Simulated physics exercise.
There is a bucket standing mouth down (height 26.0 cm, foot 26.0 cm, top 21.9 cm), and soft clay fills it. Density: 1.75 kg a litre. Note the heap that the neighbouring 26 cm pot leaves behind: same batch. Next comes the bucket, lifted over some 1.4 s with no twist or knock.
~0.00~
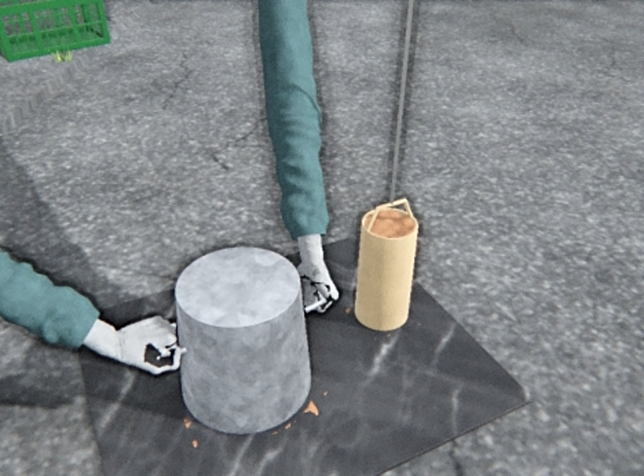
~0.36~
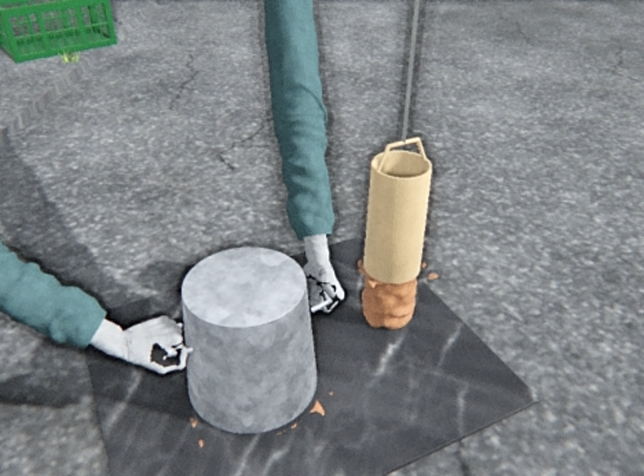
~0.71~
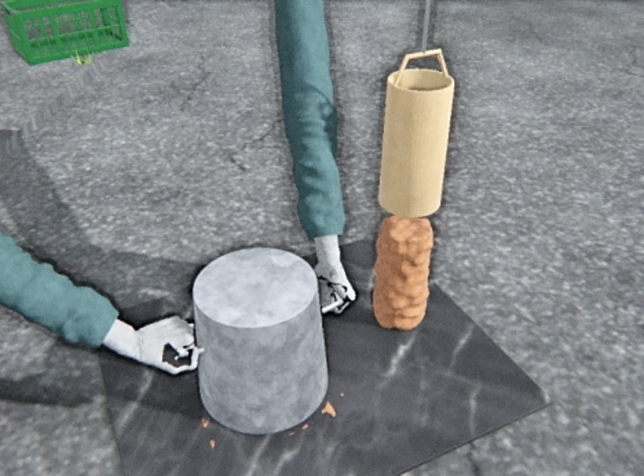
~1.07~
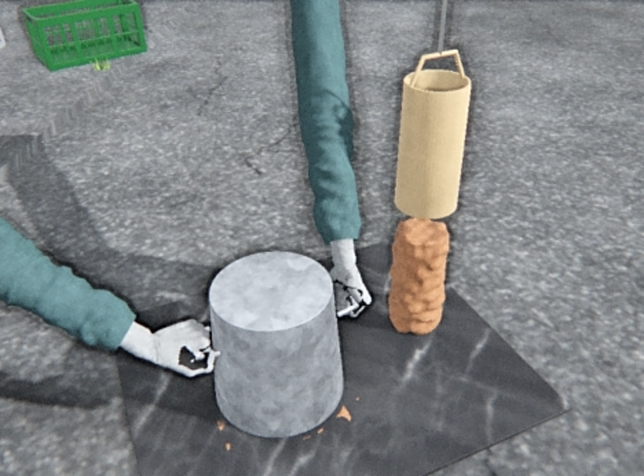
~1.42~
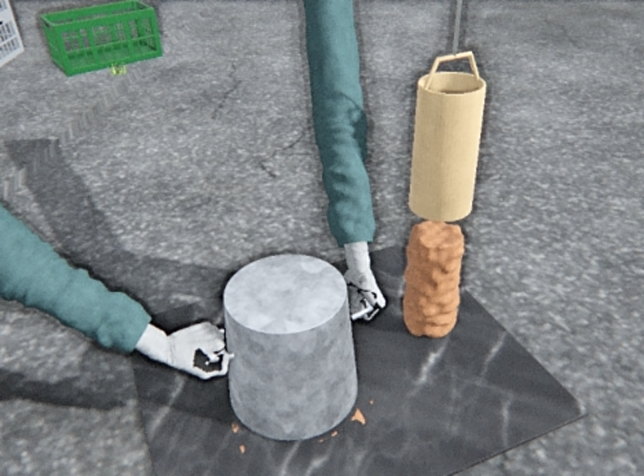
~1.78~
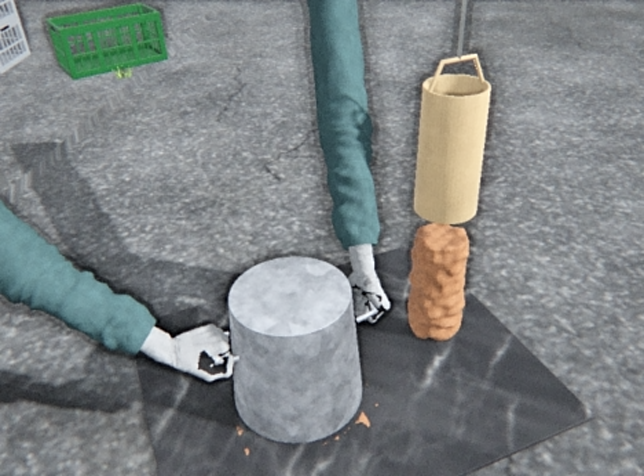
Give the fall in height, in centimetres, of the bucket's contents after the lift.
0 cm.
After 2.1 s, the bucket is up 5.3 cm; the soft clay has come down 0.1 cm to 26 cm and is 26 cm wide.
After 2.5 s, the bucket is up 17 cm; the soft clay has come down 0.1 cm to 26 cm and is 26 cm wide.
After 2.8 s, the bucket is up 26 cm; the soft clay has come down 0.1 cm to 26 cm and is 26 cm wide.
After 3.2 s, the bucket is clear; the soft clay has come down 0.1 cm to 26 cm and is 26 cm wide.
After 5.9 s, at rest, the bucket is clear; the soft clay has come down 0.1 cm to 26 cm and is 26 cm wide.
